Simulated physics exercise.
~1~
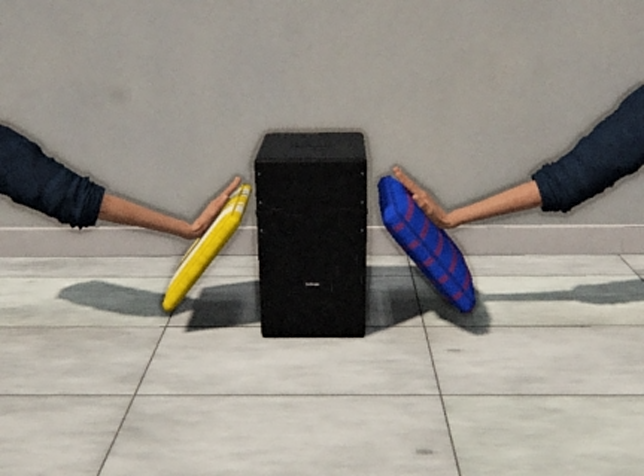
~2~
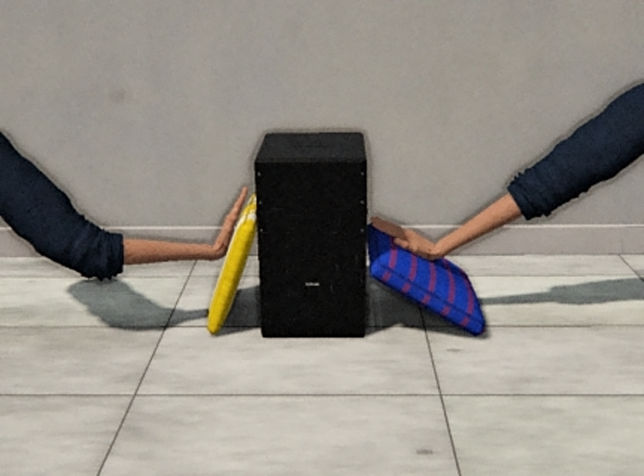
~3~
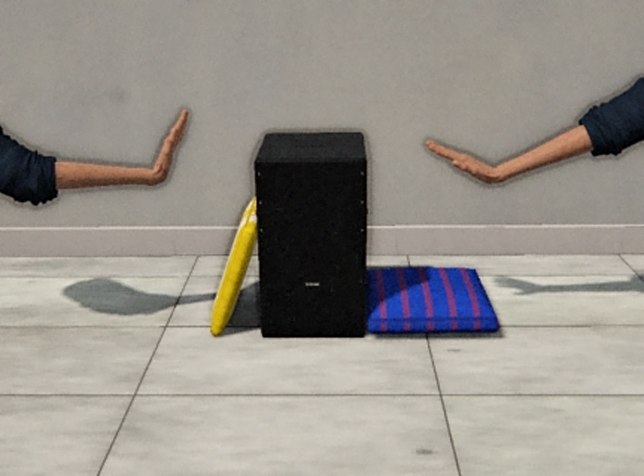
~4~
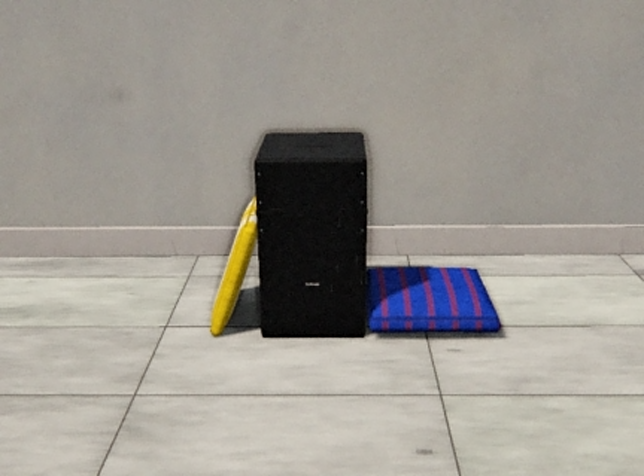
At the start, two hands hold a yellow seat pad and a blue cushion with reddish stripes at a tilt on either side of a black chest, on a tiled floor by a plain wall. The left hand brings the yellow pad in against the chest's left side, while the right hand lowers the cushion as it tips outward. Both hands then let go and draw back. The yellow pad stays leaning, but the cushion drops flat on the floor. Finally the arms are gone, and both lie still beside the unmoved chest.
